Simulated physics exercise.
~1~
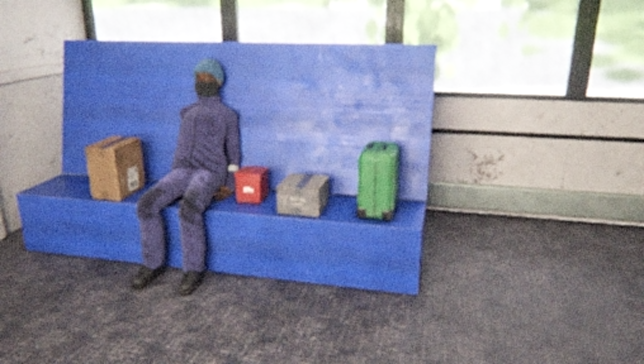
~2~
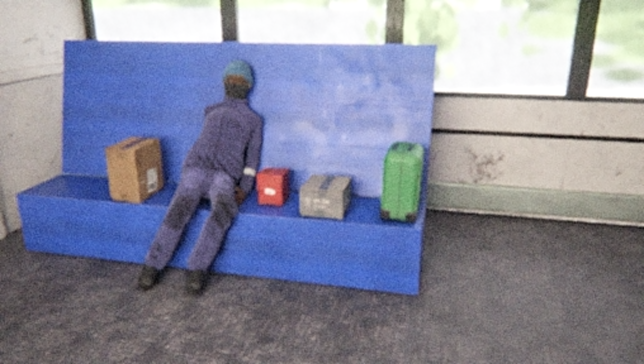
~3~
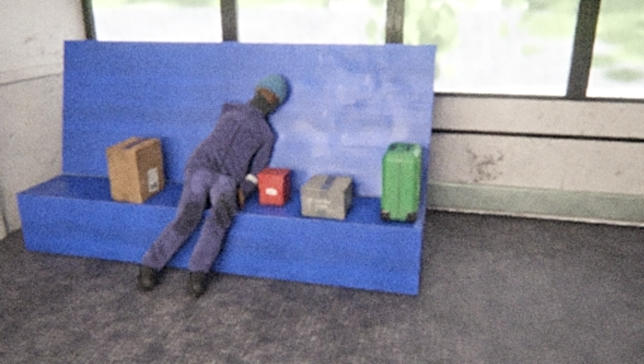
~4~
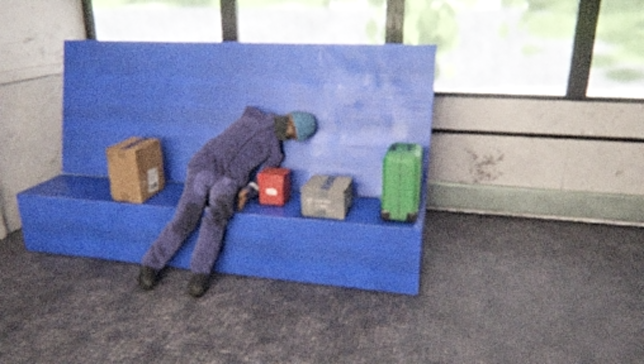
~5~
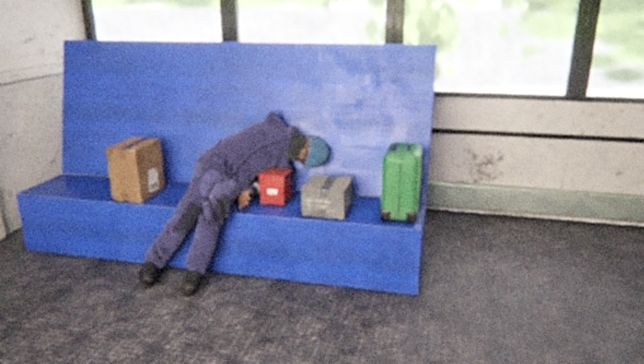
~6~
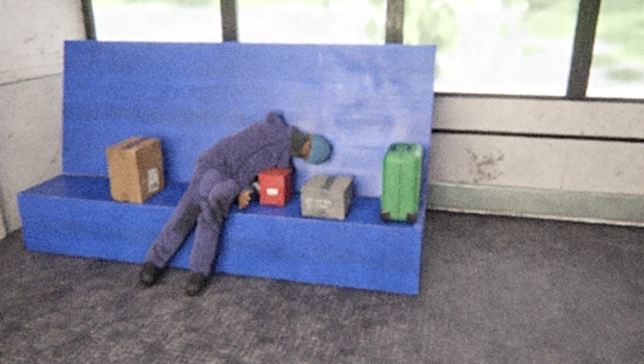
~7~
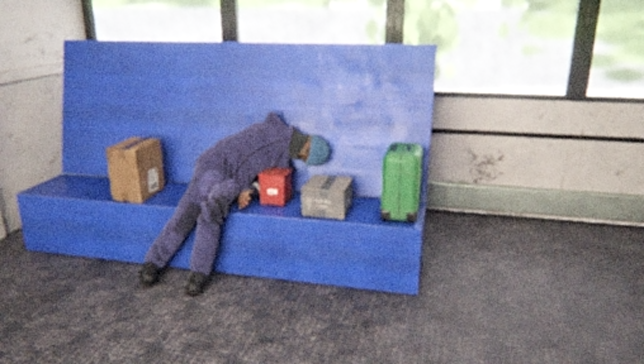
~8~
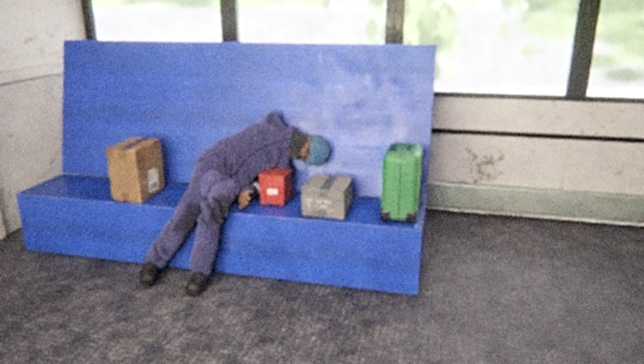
A person in dark purple-grey clothes and a teal cap sits slumped on a long blue bench in a shuttle, seen from in front by a still camera, with windows behind. A brown box stands to the left, and a small red tub, a grey carton and an upright green case stand to the right. Sleeper and luggage all slide a little to the right, and the luggage soon settles. The sleeper's upper body keeps tipping rightward, head sinking over the red tub toward the grey carton. Finally the sleeper lies folded over sideways, hips still on the seat, and every piece of luggage remains on the bench.
